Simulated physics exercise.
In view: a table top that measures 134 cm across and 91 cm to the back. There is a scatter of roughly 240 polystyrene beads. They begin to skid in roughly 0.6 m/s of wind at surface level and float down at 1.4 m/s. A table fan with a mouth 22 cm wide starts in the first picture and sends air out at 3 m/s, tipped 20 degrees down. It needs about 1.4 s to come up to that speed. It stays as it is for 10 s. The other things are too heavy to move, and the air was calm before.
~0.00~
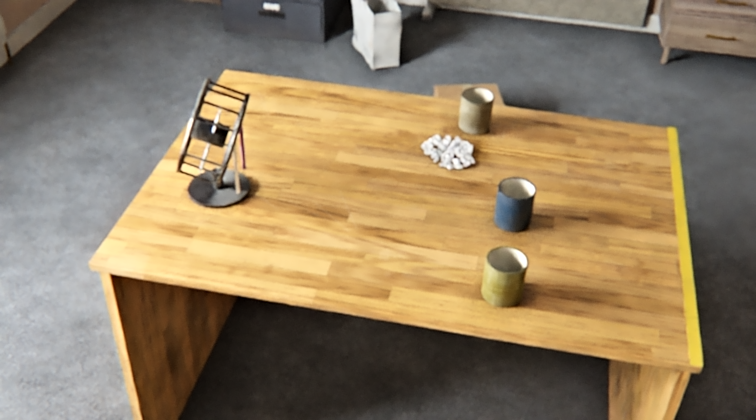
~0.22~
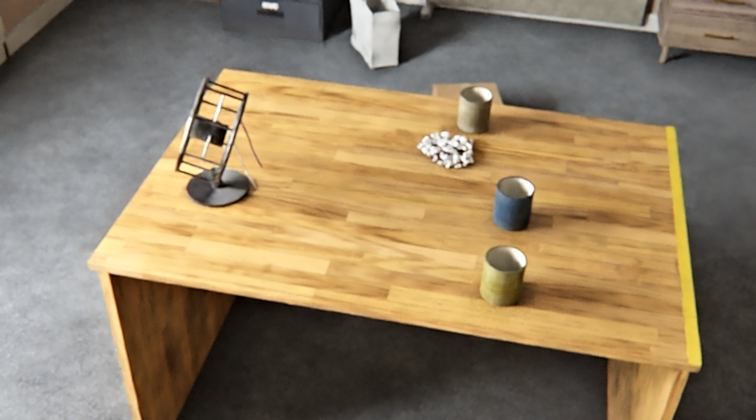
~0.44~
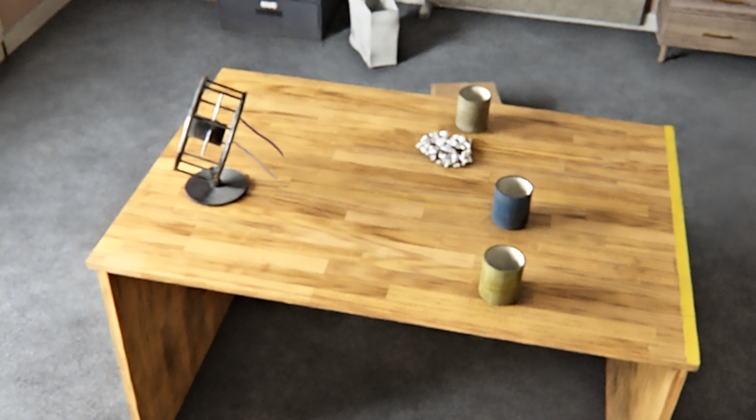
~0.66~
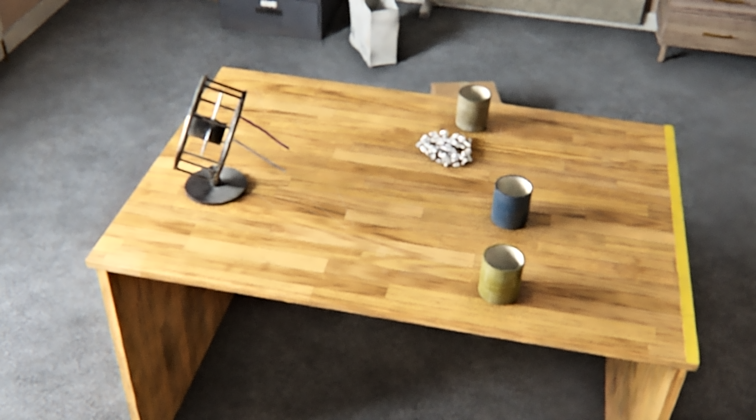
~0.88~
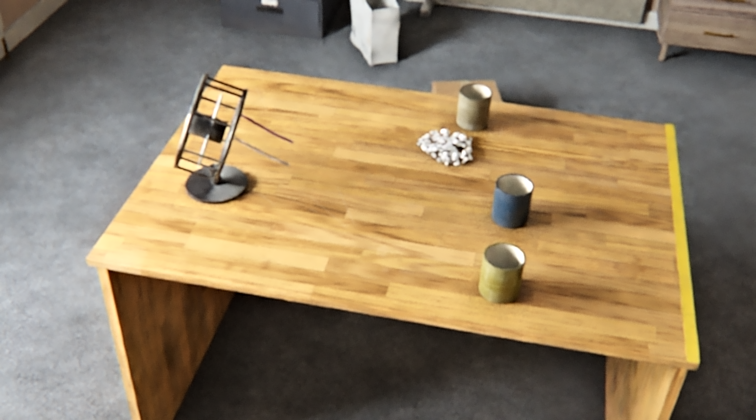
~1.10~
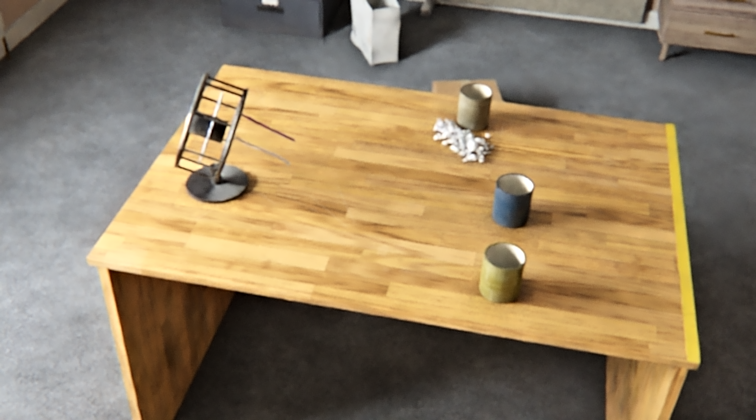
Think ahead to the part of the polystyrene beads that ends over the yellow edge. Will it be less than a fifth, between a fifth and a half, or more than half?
The share over the yellow edge is under a fifth.
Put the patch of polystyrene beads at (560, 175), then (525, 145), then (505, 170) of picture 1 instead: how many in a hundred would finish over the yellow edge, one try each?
In turn about 90 %, 10 %, 50 %.
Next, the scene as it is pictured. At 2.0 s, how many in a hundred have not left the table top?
Near 10 %.
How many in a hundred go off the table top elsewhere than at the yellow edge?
About 90 %.
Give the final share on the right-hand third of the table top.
Near 2 %.
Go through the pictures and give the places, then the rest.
In the first frame, the middle of the polystyrene beads is near (449, 152), none has stirred yet and the mouth of the table fan is at (213, 133).
In the second frame, the middle of the polystyrene beads is near (448, 150), none has stirred yet and the yellow edge is centred on (686, 227).
In the third frame, the middle of the polystyrene beads is near (446, 149), none has stirred yet, the top of a mug is at (475, 94) and the top of a mug is at (514, 187).
In the fourth frame, the middle of the polystyrene beads is near (446, 148) and none has stirred yet.
In the fifth frame, the middle of the polystyrene beads is near (450, 147) and none has stirred yet.
In the sixth frame, the middle of the polystyrene beads is near (463, 140), the farthest in sight from the table fan is at (488, 137) and about 85 % have left their places.
After 2.0 s, 3 % are over the yellow edge; 87 % have settled or left.
After 3.2 s, 3 % are over the yellow edge; 93 % have settled or left.
After 5.5 s, 3 % are over the yellow edge; 96 % have settled or left.
After 10.0 s, at the end, 3 % are over the yellow edge.
